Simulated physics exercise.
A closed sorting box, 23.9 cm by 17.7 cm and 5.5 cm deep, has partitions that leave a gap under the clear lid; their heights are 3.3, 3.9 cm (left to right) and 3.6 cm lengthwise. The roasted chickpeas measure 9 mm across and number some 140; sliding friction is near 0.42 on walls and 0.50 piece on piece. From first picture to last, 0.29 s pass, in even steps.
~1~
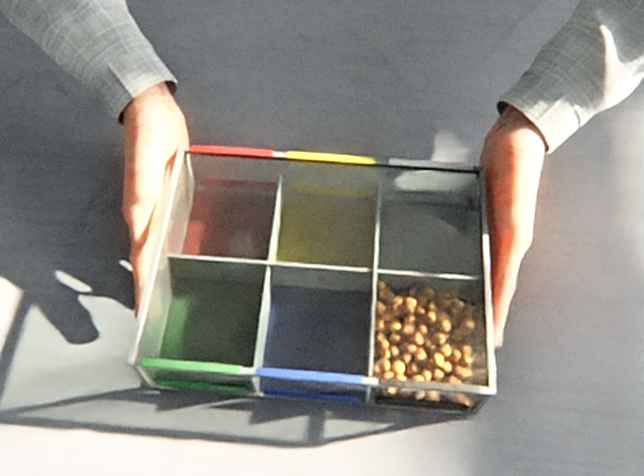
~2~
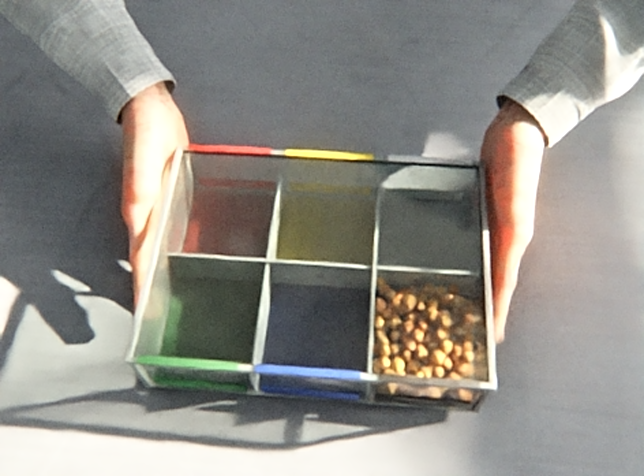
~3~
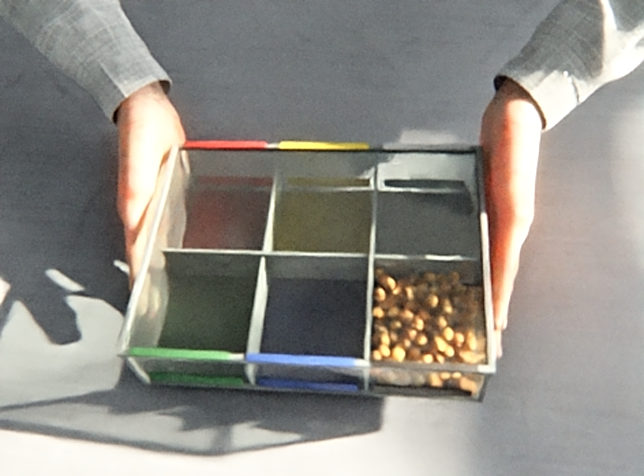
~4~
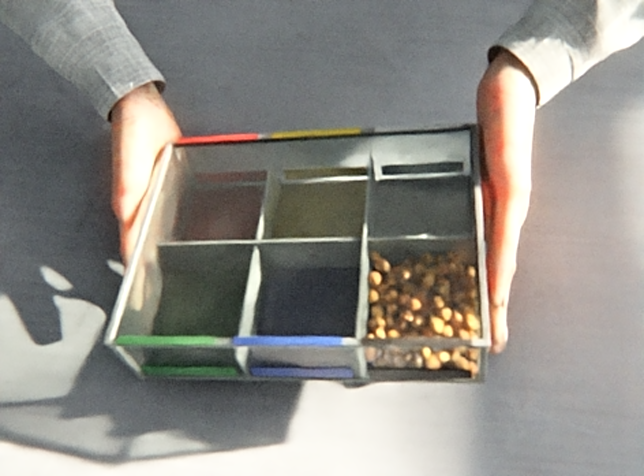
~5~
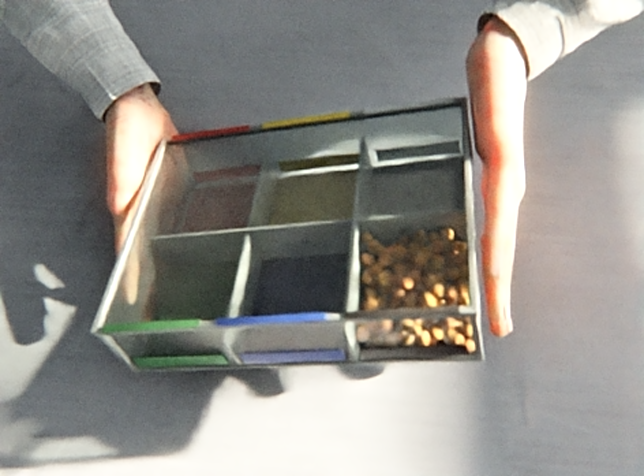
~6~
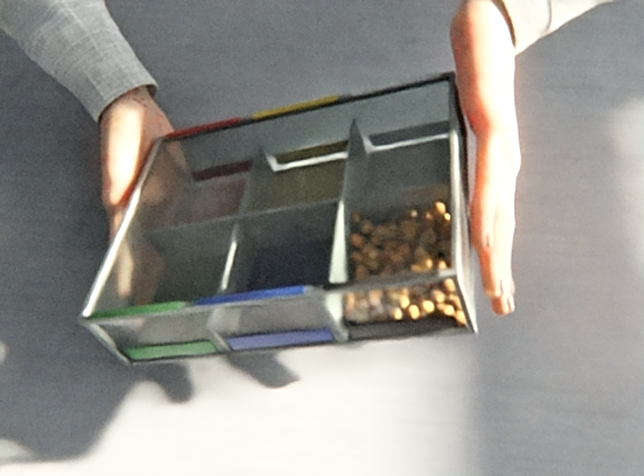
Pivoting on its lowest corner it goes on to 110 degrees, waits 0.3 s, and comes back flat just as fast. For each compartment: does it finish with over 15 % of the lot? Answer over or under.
Red: Over, blue: Under, green: Under, yellow: Under, white: Under, black: Over.
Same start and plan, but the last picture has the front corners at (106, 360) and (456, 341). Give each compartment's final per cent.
Red 5, blue 10, green 25, yellow 0, white 0, black 60.
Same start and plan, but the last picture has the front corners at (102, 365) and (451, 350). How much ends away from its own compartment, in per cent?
It would be near 35 per cent.
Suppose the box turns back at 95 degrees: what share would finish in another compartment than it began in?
Some 35 per cent.
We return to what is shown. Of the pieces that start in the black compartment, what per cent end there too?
Some 60 per cent.
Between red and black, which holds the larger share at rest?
The black one has more.
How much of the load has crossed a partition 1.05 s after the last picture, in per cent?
Roughly 35 per cent.
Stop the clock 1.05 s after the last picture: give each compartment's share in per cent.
Red 25; blue 0; green 5; yellow 5; white 5; black 65.
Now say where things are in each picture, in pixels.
The first picture shows box tilt 0 degrees, front corners at (134, 360) and (488, 389); black 100 %.
The second picture shows box tilt 1 degrees, front corners at (132, 358) and (489, 384).
The third picture shows box tilt 6 degrees, front corners at (124, 350) and (488, 368), lowest corner left back.
The fourth picture shows box tilt 12 degrees, front corners at (112, 340) and (483, 341), lowest corner left back.
The fifth picture shows box tilt 18 degrees, front corners at (100, 329) and (471, 309), lowest corner left back.
The sixth picture shows box tilt 24 degrees, front corners at (86, 318) and (452, 272), lowest corner left back; black 100 %.
Then, 1.05 s after the last picture, tilt 110 degrees; red 25 %, green 5 %, yellow 5 %, white 5 %, black 65 %.
Then, 1.75 s after the last picture, tilt 55 degrees; red 35 %, black 60 %.
Then, 2.48 s after the last picture, tilt 0 degrees; red 35 %, blue 5 %, black 60 %.
In the end, red 35 %, blue 5 %, green 0 %, yellow 0 %, white 0 %, black 60 %.
